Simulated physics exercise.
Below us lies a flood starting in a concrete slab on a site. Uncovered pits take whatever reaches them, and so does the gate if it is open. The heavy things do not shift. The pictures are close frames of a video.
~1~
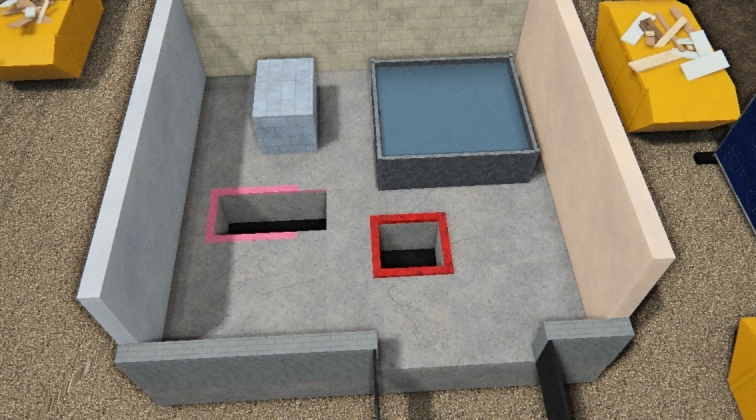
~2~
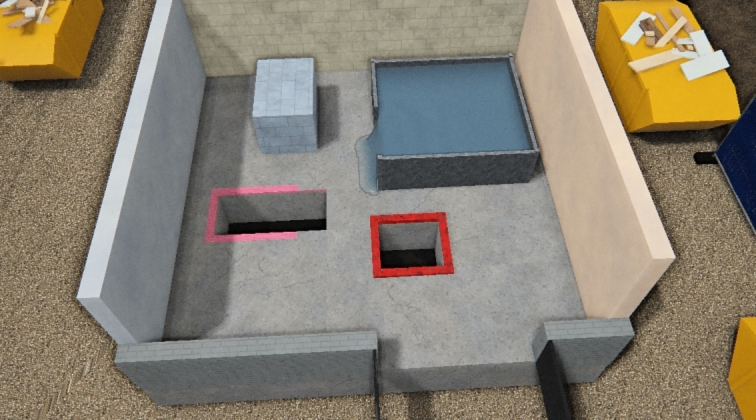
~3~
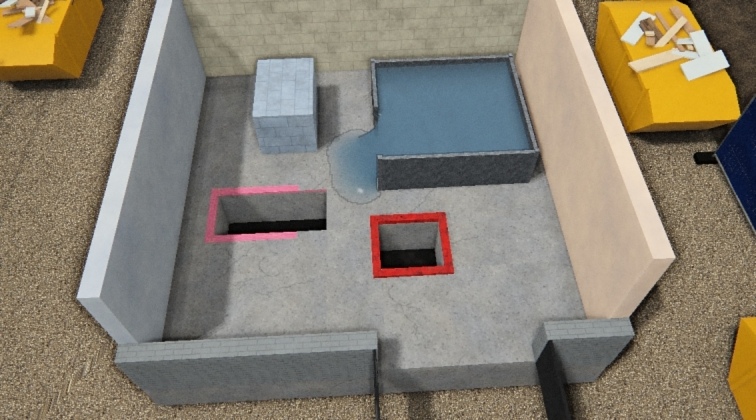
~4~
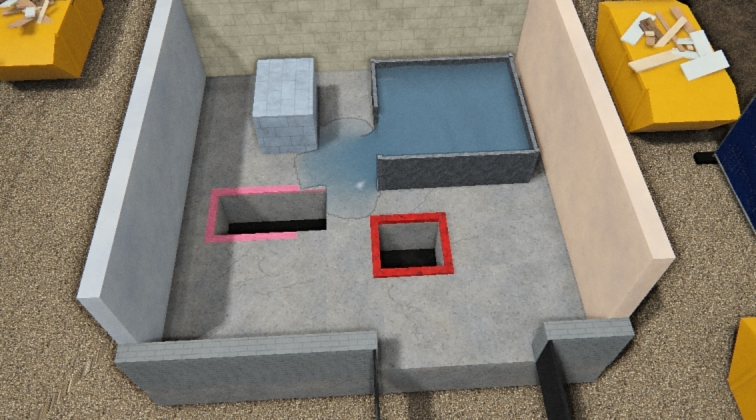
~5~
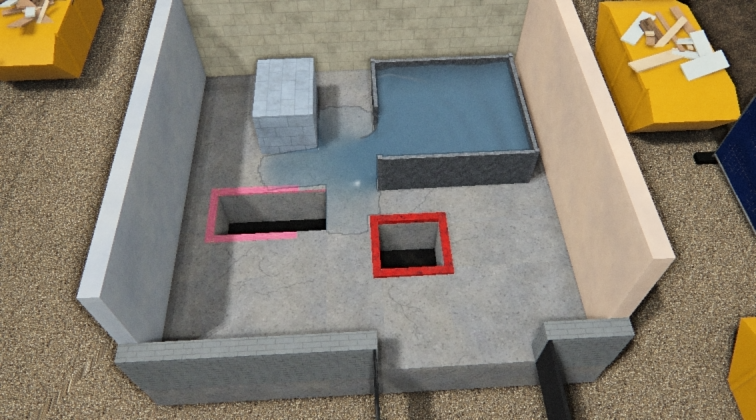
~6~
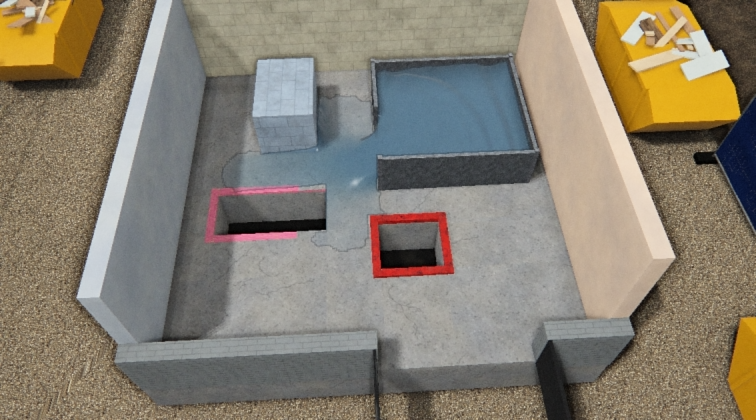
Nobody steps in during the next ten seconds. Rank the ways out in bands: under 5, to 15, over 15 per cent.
One by one: The gate takes not even 5 %; the pink pit takes above 15 %; the red pit takes not even 5 %.
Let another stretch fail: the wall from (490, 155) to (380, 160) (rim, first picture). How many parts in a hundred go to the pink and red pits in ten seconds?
In per cent: Pink 6, red 45.
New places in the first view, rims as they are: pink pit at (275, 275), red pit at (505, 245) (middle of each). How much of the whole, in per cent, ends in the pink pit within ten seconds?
Per cent: Pink 35.
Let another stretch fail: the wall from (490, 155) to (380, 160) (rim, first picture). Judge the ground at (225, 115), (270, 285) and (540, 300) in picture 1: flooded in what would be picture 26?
In turn: No water, under water, flooded.
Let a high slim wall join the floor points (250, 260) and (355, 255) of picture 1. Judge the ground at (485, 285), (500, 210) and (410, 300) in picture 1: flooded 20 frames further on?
In that order: Free of water, dry, dry.
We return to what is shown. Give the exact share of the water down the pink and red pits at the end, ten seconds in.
In turn 46 and 0 per cent.
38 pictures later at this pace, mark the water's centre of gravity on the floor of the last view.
At about (369, 151).
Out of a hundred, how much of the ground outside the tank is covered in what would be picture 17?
About 45 per cent.
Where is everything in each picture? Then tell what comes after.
The first frame shows still water in the open tank at (449, 107).
In the second frame, water pours out at (380, 151) and has run to (372, 190).
In the third frame, the front is at (334, 145), out from the gap at (380, 153).
In the fourth frame, the front is at (299, 160), out from the gap at (380, 154).
In the fifth frame, water pours out at (380, 154) and has run to (267, 159).
In the sixth frame, water pours out at (380, 154) and has run to (230, 181).
A moment on, water covers 25 % of the floor; the gate 0 %, the pink pit 7 %, the red pit 0 %.
Next, water covers 45 % of the floor; the gate 0 %, the pink pit 15 %, the red pit 0 %.
Then, water covers 55 % of the floor; the gate 0 %, the pink pit 24 %, the red pit 0 %.
Later, water covers 75 % of the floor; the gate 0 %, the pink pit 35 %, the red pit 0 %.
In the end, water covers 90 % of the floor; the gate 1 %, the pink pit 46 %, the red pit 0 %.
